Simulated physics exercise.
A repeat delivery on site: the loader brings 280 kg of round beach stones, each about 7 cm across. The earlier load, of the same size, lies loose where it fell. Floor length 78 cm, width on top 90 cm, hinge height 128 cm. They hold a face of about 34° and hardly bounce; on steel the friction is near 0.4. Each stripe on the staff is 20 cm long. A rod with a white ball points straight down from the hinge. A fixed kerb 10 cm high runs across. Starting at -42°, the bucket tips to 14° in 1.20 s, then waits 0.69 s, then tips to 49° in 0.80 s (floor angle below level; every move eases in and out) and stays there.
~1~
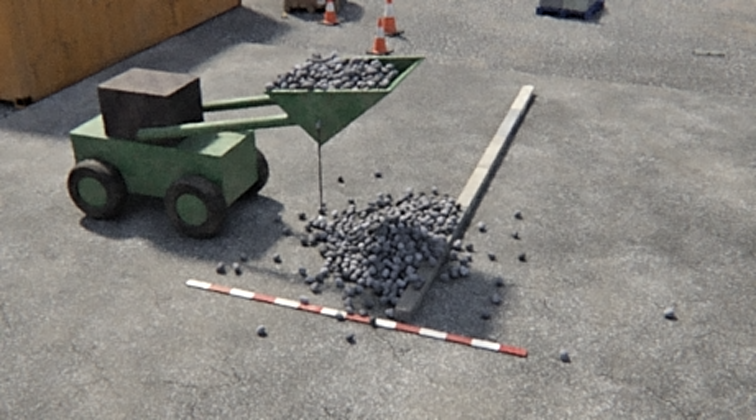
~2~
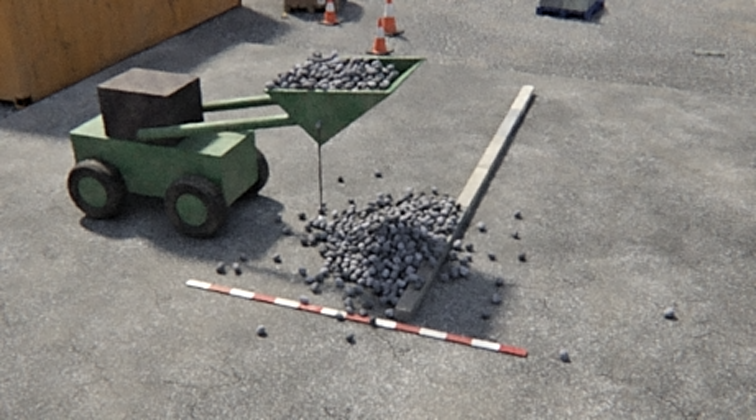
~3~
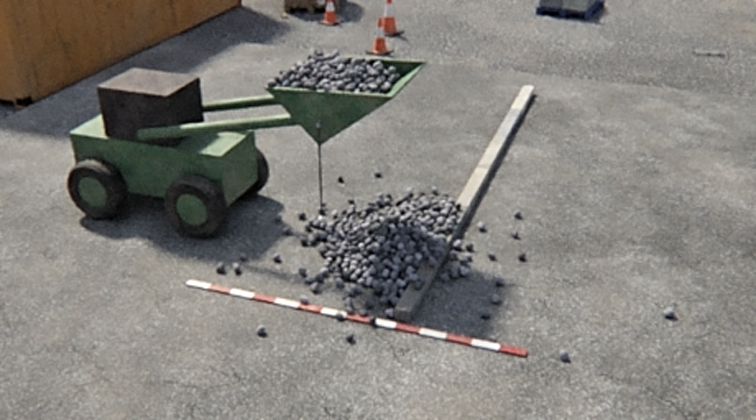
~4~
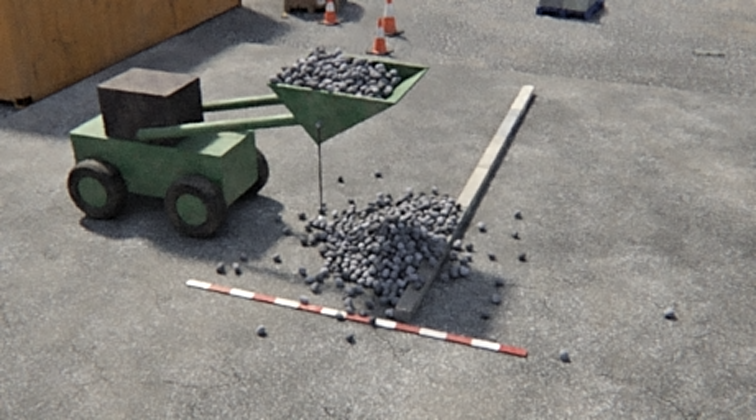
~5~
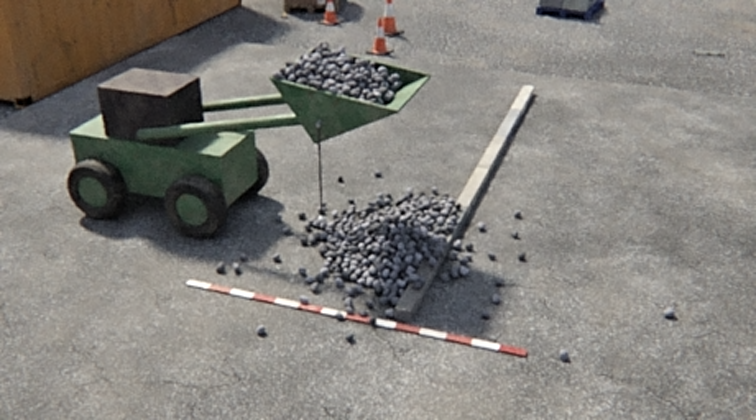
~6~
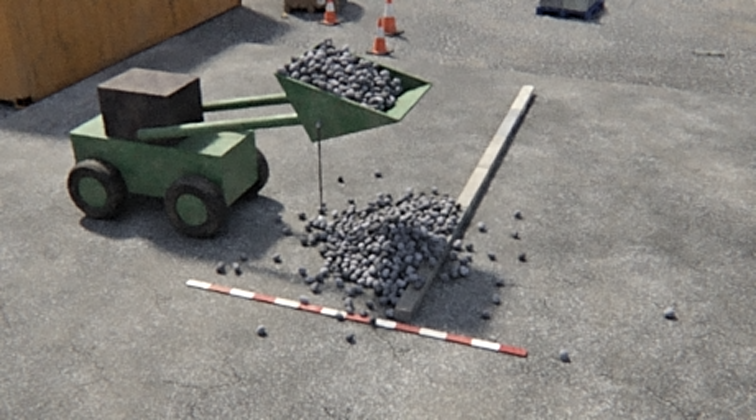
At first, a green loader holds a bucket of round grey stones above a loose pile lying against a pale kerb, behind a red-and-white striped staff. The bucket slowly tilts, its right-hand lip dipping slightly while the stones stay inside, and the loader and the pile below remain still.
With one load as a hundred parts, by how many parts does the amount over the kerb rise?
About 58 per cent.
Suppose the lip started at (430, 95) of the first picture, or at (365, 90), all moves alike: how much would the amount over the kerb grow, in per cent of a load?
Near 90 per cent from the first place, 30 from the second.
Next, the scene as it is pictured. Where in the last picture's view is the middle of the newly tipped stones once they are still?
Near (455, 244).
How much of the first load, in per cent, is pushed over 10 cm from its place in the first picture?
Roughly 5 per cent of them.
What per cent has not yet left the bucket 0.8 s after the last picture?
About 90 per cent.
Then, 0.4 s after the last picture the floor is at 5°; in per cent of one load, 100 in the bucket, 96 on this side of the kerb, 3 over the kerb; the foremost stones are at (532, 279).
Then, 0.8 s after the last picture the floor is at 14°; in per cent of one load, 92 in the bucket, 104 on this side of the kerb, 3 over the kerb; the foremost stones are at (532, 279).
Then, 2.6 s after the last picture the floor is at 49°; in per cent of one load, 0 in the bucket, 140 on this side of the kerb, 59 over the kerb; the foremost stones are at (591, 284).
Then, 5.1 s after the last picture the floor is at 49°; in per cent of one load, 0 in the bucket, 138 on this side of the kerb, 61 over the kerb; the foremost stones are at (591, 284). Net gain over the kerb, 58.
